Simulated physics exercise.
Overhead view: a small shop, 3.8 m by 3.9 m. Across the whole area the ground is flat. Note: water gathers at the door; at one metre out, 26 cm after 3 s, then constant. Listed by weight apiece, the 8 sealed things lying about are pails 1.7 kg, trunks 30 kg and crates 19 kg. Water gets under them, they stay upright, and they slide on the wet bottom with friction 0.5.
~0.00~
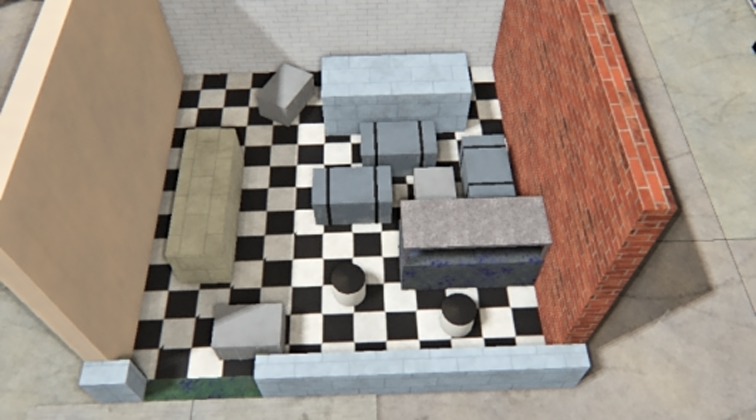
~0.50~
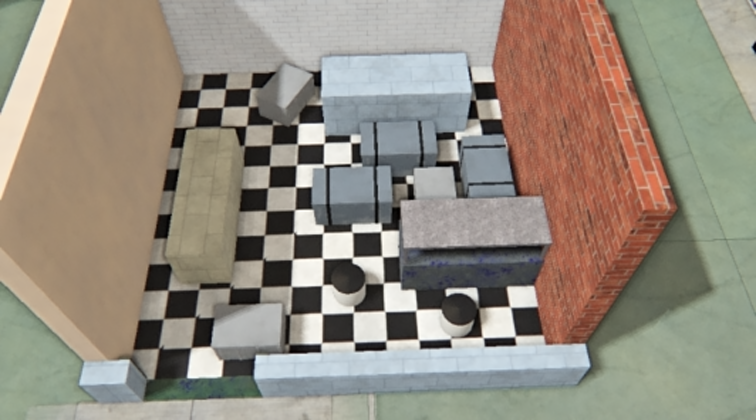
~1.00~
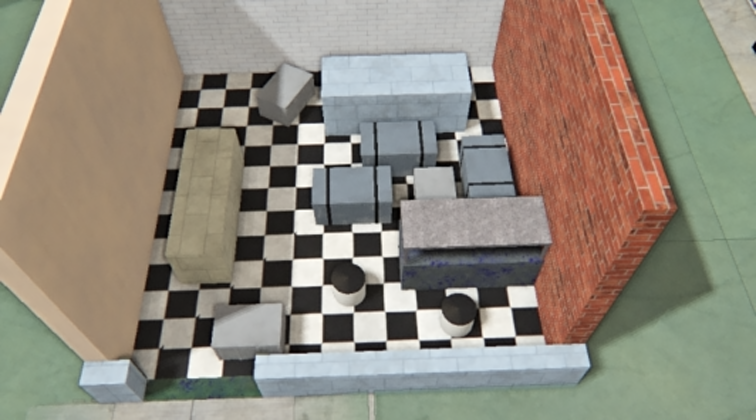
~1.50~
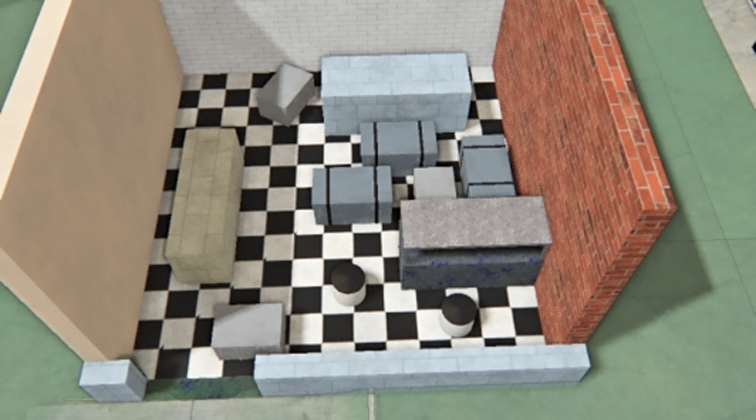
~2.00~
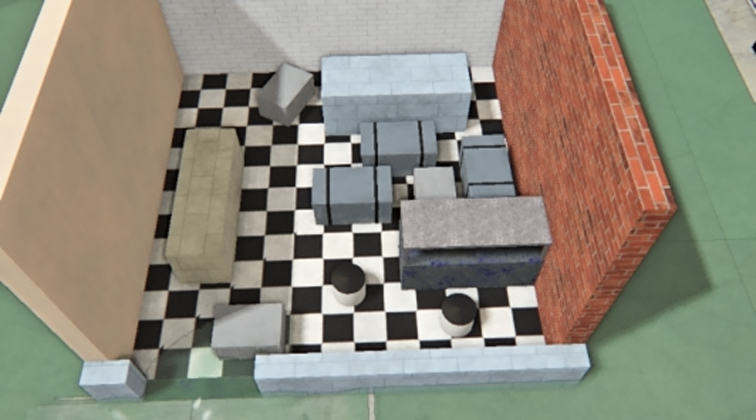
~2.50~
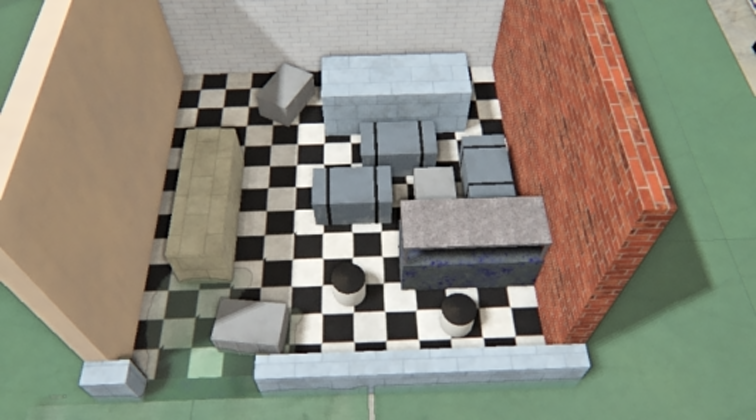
In a small shop seen from above, greenish water spread over the ground outside, then crept in through the front doorway at the lower left, while the blocky furniture inside barely moved.
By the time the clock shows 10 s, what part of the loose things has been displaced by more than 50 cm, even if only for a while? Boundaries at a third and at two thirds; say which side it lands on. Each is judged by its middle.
It lands between a third and two thirds.
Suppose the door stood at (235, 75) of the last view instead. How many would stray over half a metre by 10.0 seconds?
That would give 4.
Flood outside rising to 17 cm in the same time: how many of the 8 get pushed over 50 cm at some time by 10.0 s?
That would give 3.
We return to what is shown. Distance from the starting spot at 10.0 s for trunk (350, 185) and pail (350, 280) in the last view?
Shifts: 50 cm / 120 cm.
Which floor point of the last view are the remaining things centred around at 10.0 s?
Roughly at (416, 209).
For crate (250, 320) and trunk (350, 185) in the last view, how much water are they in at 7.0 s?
I'd estimate 12 cm for the first and 9 cm for the second.
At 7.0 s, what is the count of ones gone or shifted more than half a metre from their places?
The number I get is 3.
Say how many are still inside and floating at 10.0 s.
Total: 7.
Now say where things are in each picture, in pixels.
The first picture shows a crate at (247, 325), on the bottom; a pail at (348, 278), on the bottom; 0.0 m2 under water; 0 of 8 have shifted.
The second picture shows a crate at (247, 325), on the bottom; a pail at (348, 278) rests on the ground; water covers 0.0 m2; 0 of 8 have shifted.
The third picture shows a crate at (247, 325) rests on the ground; a pail at (348, 278), on the bottom; water covers 0.0 m2; 0 of 8 have shifted.
The fourth picture shows a crate at (247, 325) rests on the ground; a pail at (348, 278), on the bottom; water covers 0.0 m2; 0 of 8 have shifted.
The fifth picture shows a crate at (247, 325), on the bottom; a pail at (348, 278) rests on the ground; water covers 0.3 m2; 0 of 8 have shifted.
The sixth picture shows a crate at (249, 321), on the bottom, 4 cm from its start; a pail at (348, 278) rests on the ground; 0.8 m2 under water; 0 of 8 have shifted.
After 3.5 s 1 of 8 are over 50 cm from their spots; 0 afloat.
After 4.5 s 1 of 8 are over 50 cm from their spots; 1 afloat.
After 7.0 s 3 of 8 are over 50 cm from their spots; 4 afloat.
After 10.0 s 3 of 8 are over 50 cm from their spots, and 4 have been at some point; 7 afloat.
